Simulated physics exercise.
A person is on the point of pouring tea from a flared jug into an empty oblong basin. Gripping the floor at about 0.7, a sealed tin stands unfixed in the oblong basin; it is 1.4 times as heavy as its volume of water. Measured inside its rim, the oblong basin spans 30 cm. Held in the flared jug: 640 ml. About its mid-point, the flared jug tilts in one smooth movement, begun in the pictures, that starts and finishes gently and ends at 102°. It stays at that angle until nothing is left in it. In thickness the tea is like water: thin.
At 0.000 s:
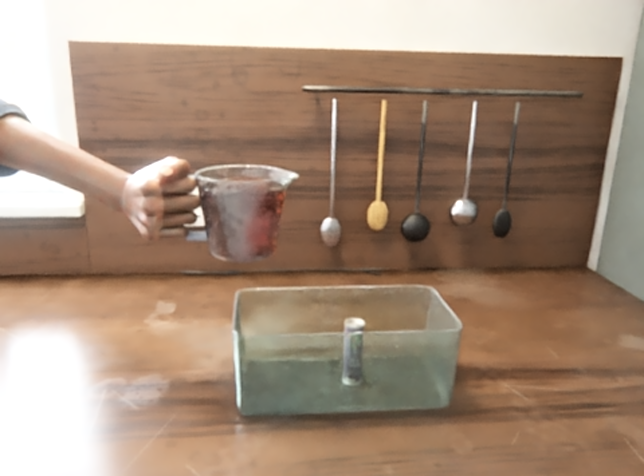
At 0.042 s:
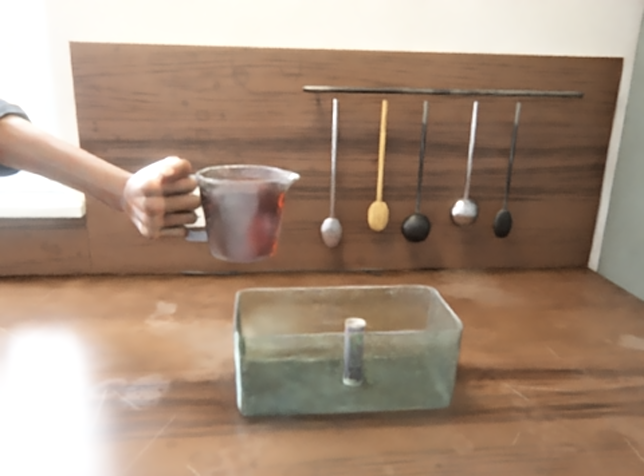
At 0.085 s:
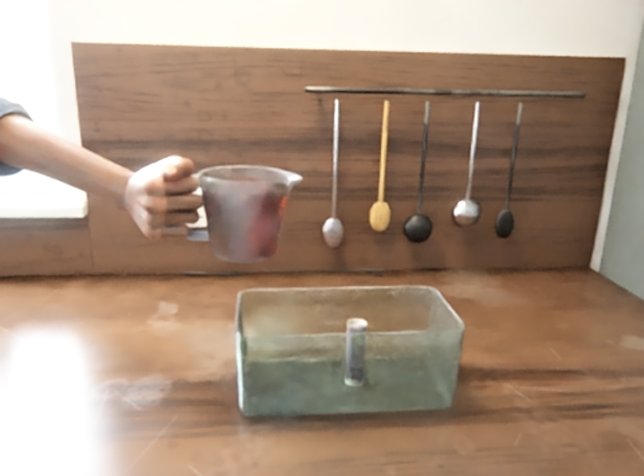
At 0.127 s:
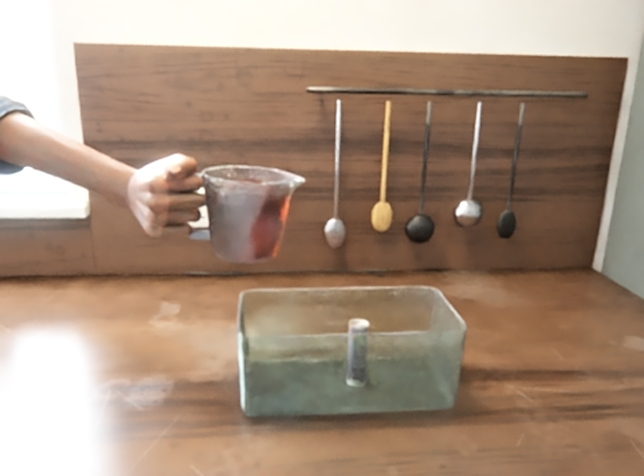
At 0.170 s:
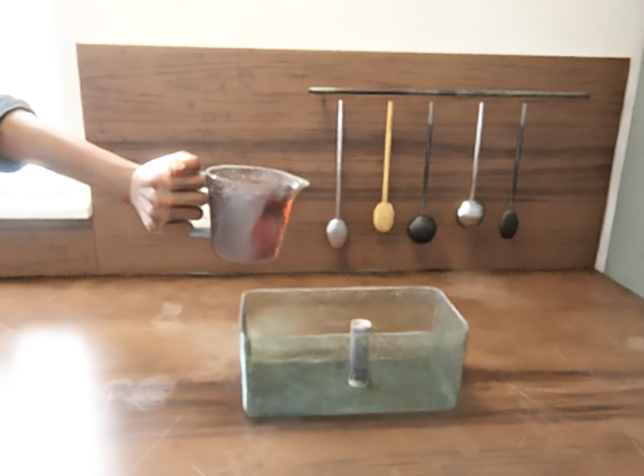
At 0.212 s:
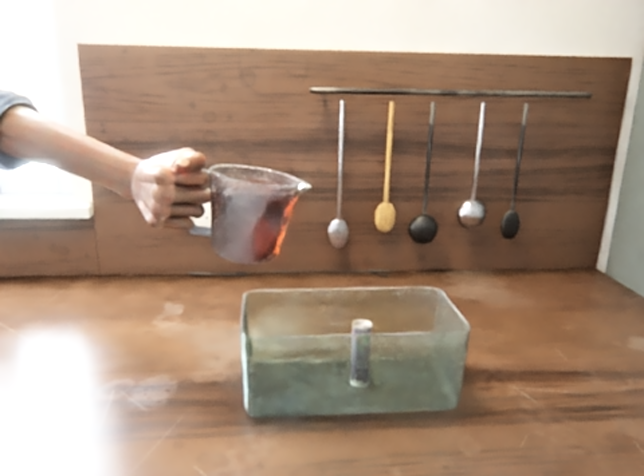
On a wooden countertop, below a rail of five hanging utensils, a hand at the left holds a clear jug of reddish-brown tea upright above an oblong glass basin with a small cylinder standing inside. The jug stays nearly level at first, then the hand tilts it slightly to the right.
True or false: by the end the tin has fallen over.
True.
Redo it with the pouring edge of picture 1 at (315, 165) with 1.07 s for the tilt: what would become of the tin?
Result: Tin tipped over.
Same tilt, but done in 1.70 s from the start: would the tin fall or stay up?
Result: Tin tipped over.
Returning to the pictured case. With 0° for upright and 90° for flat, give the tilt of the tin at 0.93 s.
Tilt: Around 0 degrees.
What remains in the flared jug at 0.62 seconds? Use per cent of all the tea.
Around 74 percent.
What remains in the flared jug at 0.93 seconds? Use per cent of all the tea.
About 18 percent.
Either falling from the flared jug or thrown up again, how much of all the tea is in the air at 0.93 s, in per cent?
About 18 % of the total.
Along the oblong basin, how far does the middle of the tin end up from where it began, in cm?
8.0 cm.
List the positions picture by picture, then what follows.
In the first picture, it leans 0°; its right rim is at (299, 175); the tea meets the walls at (201, 185) and (285, 185); the oblong basin's rim runs from (235, 312) to (447, 307); the tin's top is at (354, 325).
In the second picture, it leans 0°; its right rim is at (300, 176); the tea meets the walls at (202, 185) and (285, 186).
In the third picture, it leans 2°; its right rim is at (302, 177); the tea meets the walls at (205, 185) and (287, 187).
In the fourth picture, it leans 3°; its right rim is at (305, 180); the tea meets the walls at (207, 185) and (290, 188).
In the fifth picture, it leans 6°; its right rim is at (308, 183); the tea meets the walls at (210, 186) and (294, 188).
In the sixth picture, it leans 9°; its right rim is at (311, 186); the tea meets the walls at (214, 187) and (298, 189).
By 0.62 s the tilt is 63° and 74 per cent is still to pour; the tin stands where it began.
By 0.93 s the tilt is 97° and 18 per cent is still to pour; the tin stands 1 cm from where it began.
By 1.25 s the tilt is 102° and 1 per cent is still to pour; the tin lies on its side.
By 1.59 s the tilt is 102° and 0 per cent is still to pour; the tin lies on its side.
At rest the tin lies on its side.
